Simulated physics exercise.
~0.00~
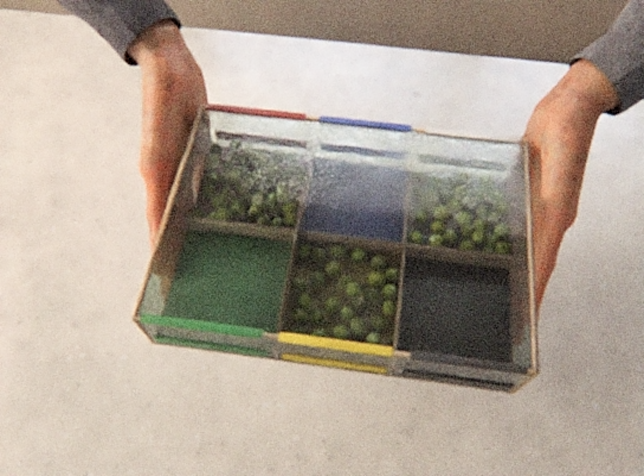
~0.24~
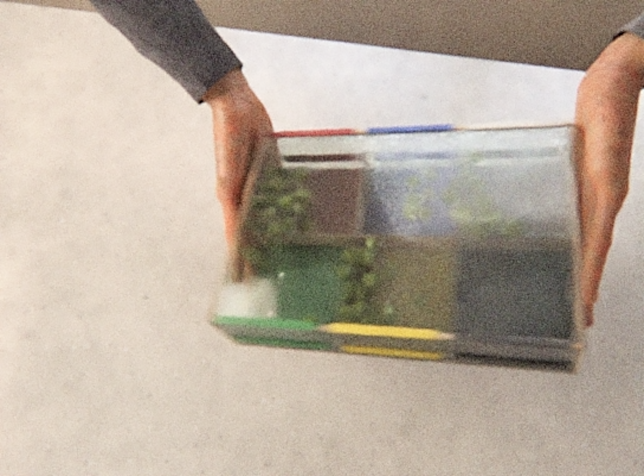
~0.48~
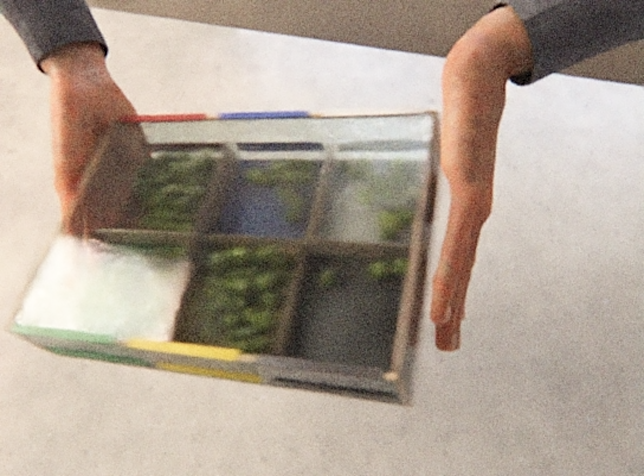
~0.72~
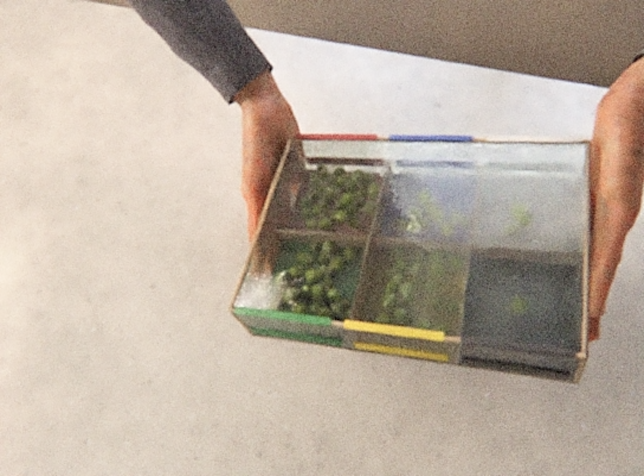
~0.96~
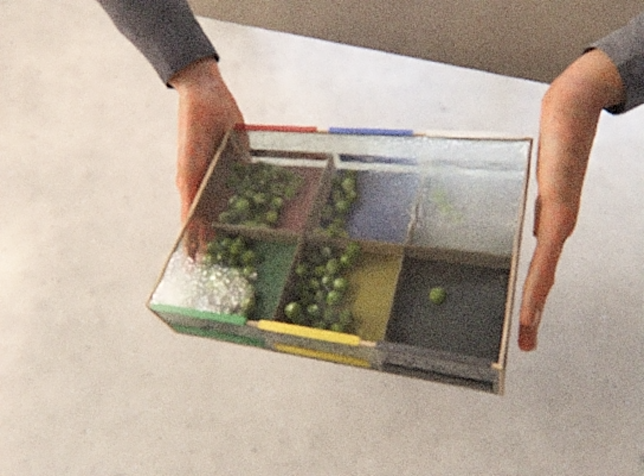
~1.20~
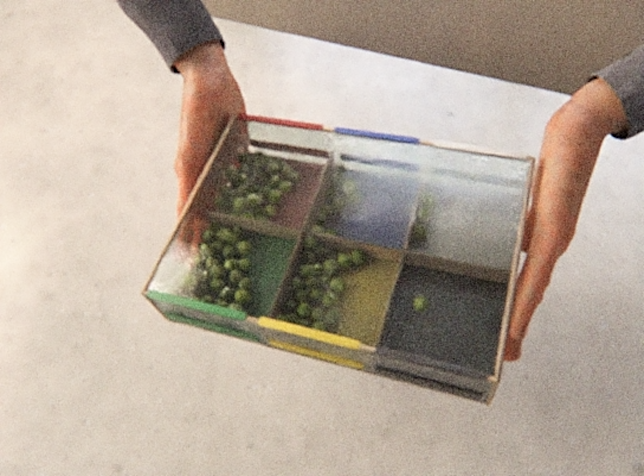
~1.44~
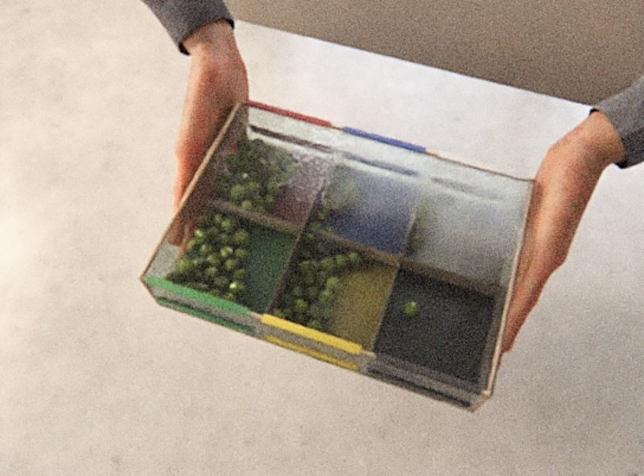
The clip shows two hands holding a clear-lidded, six-section box of small green olives, shaking it right and left, then tilting it. The olives scatter between sections and settle mostly in the red, green and yellow ones, with few in blue and almost none in white or black.
